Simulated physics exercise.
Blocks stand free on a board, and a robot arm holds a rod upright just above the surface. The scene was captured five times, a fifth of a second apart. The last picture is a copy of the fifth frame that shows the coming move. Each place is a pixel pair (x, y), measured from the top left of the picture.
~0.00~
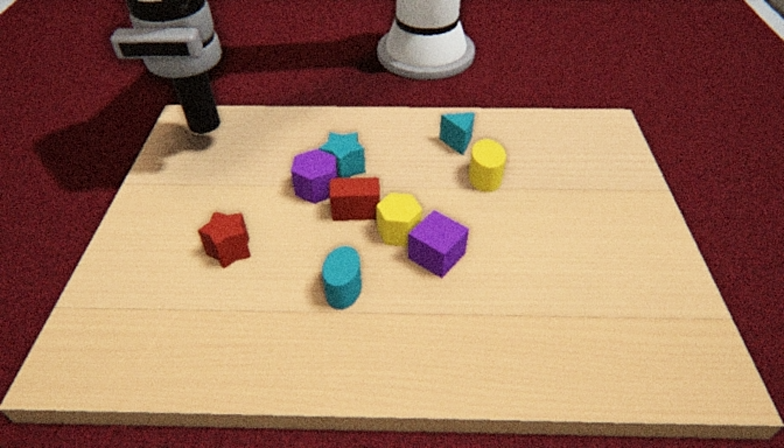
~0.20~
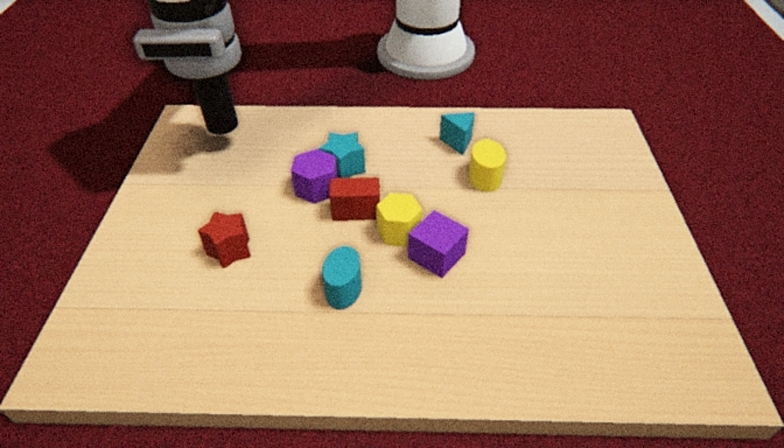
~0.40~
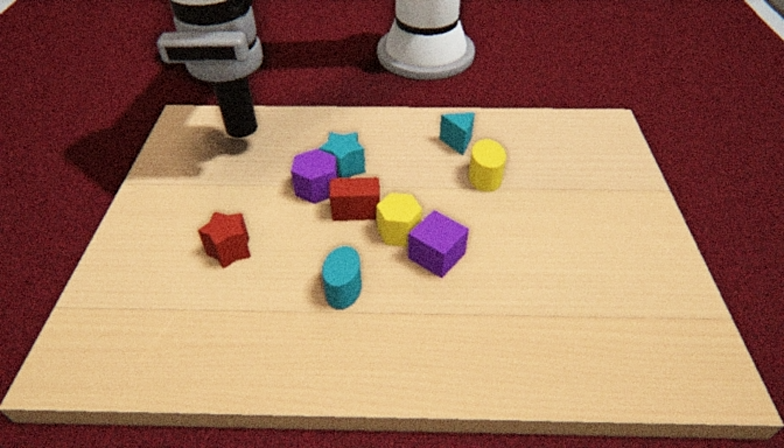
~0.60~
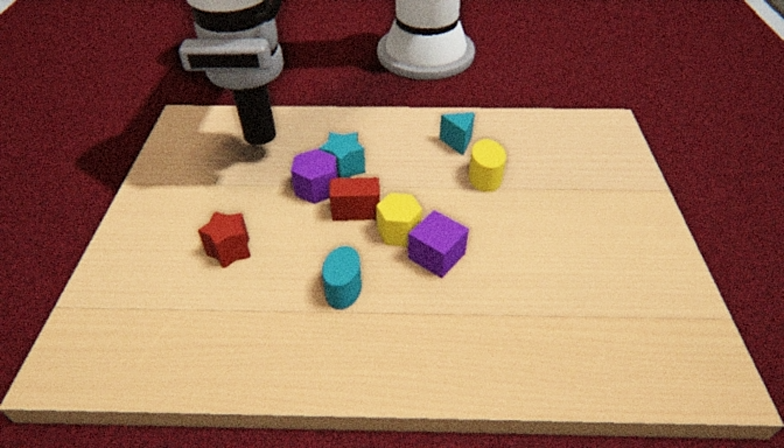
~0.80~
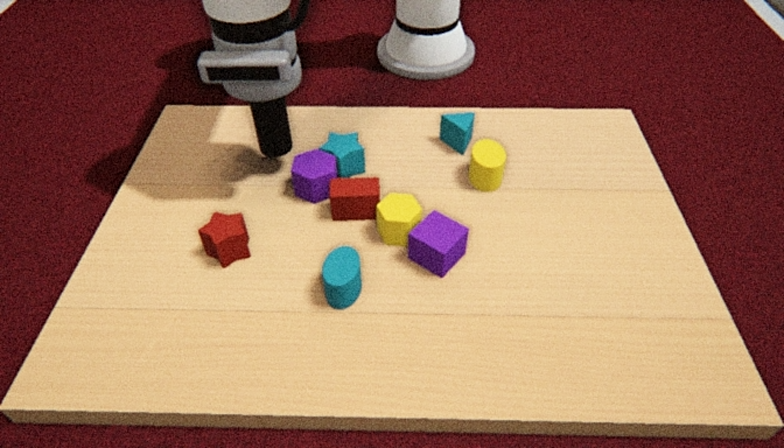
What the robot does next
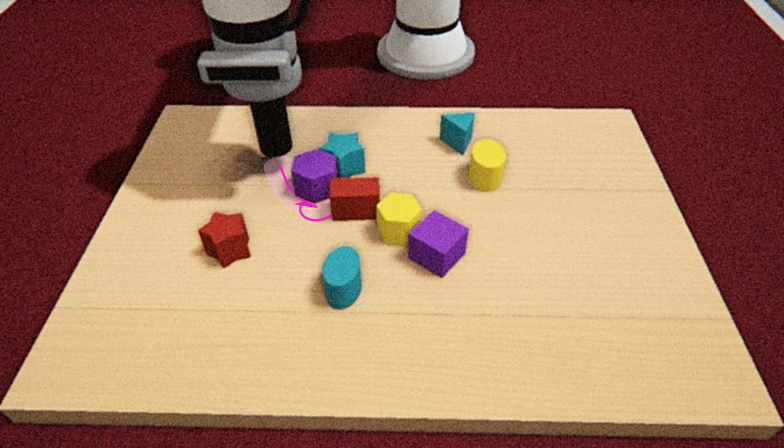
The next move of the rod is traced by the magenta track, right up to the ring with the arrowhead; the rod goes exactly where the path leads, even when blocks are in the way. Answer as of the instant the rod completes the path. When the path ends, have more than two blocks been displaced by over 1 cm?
My answer is yes.
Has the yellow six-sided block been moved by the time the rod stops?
Going by the path, yes.
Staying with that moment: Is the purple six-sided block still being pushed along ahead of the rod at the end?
Yes - that is the case.
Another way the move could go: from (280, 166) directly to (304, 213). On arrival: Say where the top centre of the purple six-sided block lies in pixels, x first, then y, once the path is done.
I'd expect the centre of its top face to be at (342, 194).
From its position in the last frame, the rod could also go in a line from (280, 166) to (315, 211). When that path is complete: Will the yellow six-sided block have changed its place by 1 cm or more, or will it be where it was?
The push reaches it.
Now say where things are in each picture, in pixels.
The first frame shows rod tip (205, 125); block tops, purple six-sided block (313, 163); red rectangular block (355, 186); yellow six-sided block (399, 206); purple square piece (439, 230).
The second frame shows rod (223, 126); blocks unchanged.
The third frame shows rod (242, 129); blocks unchanged.
The fourth frame shows rod (260, 136); blocks unchanged.
The fifth frame shows rod (276, 148); purple six-sided block (313, 163); red rectangular block (355, 186); yellow six-sided block (399, 206); purple square piece (439, 230).
Path on the board, from (280, 166) over (287, 182) and (298, 197) to (318, 208).
On the path given first. Halfway along, rod (288, 171); purple six-sided block (325, 173), turned 15° anticlockwise; red rectangular block (364, 190); yellow six-sided block (402, 207).
At the end, rod (315, 189); purple six-sided block (355, 190), turned 20° anticlockwise; red rectangular block (393, 198), turned 45° anticlockwise; yellow six-sided block (427, 210), turned 20° clockwise; purple square piece (453, 236), turned 15° clockwise.
